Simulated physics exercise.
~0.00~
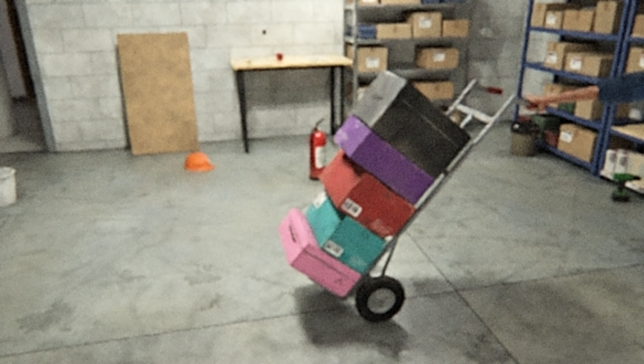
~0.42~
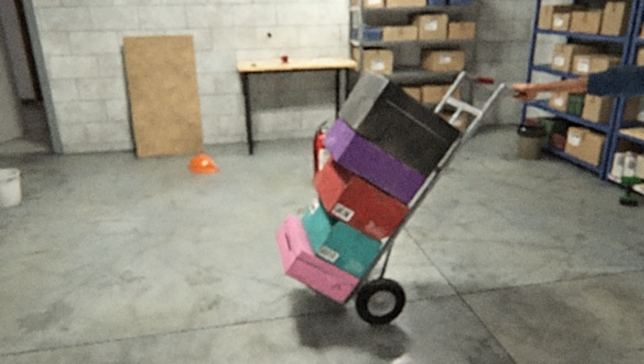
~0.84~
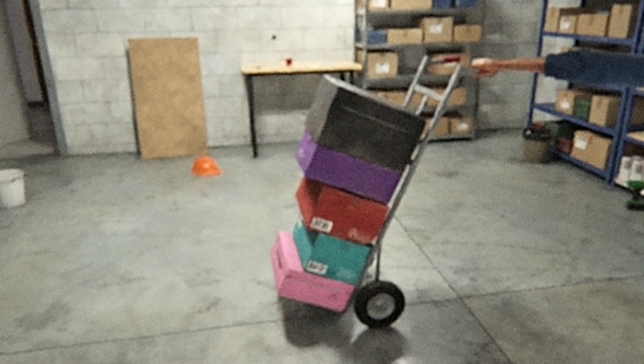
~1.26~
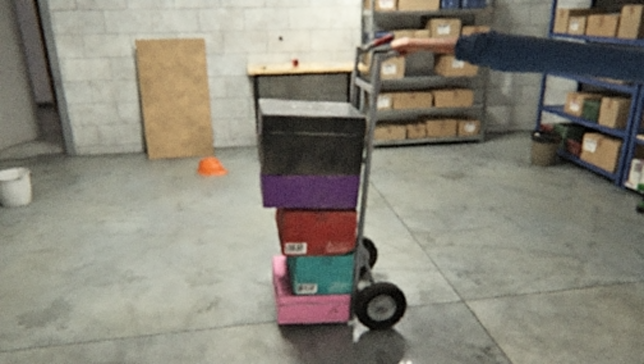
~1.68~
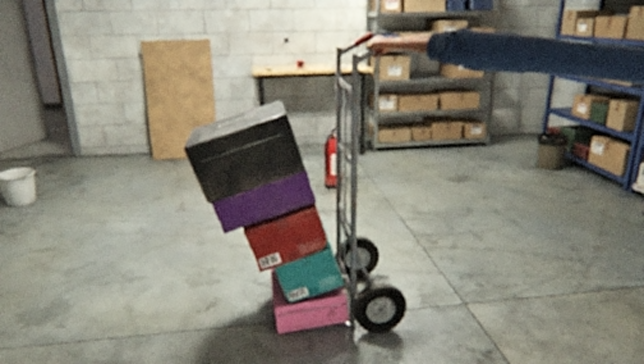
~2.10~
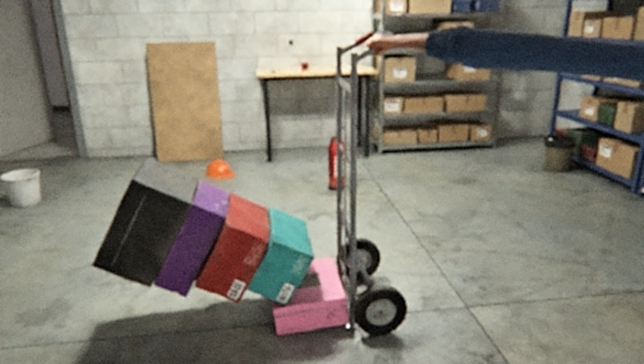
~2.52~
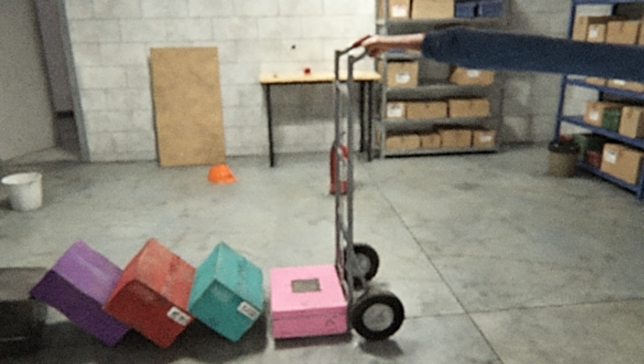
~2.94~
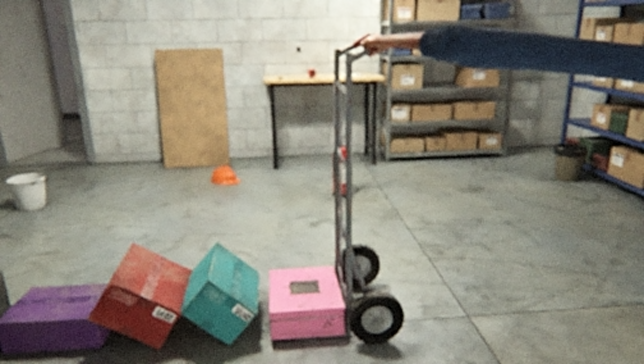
A hand truck stacked with five loose boxes leans back on its wheels in a concrete-floored storeroom, seen from the side by a slightly drifting camera. From the top they are black, purple, red, turquoise and pink, with shelves, a table and an orange cone behind. An arm at the right pushes the handle forward until the truck stands upright. The upper four boxes keep tipping left as a leaning column, then topple over and spill across the floor. The black one slides almost out of view, while the pink box remains by the upright truck, still held by the hand.
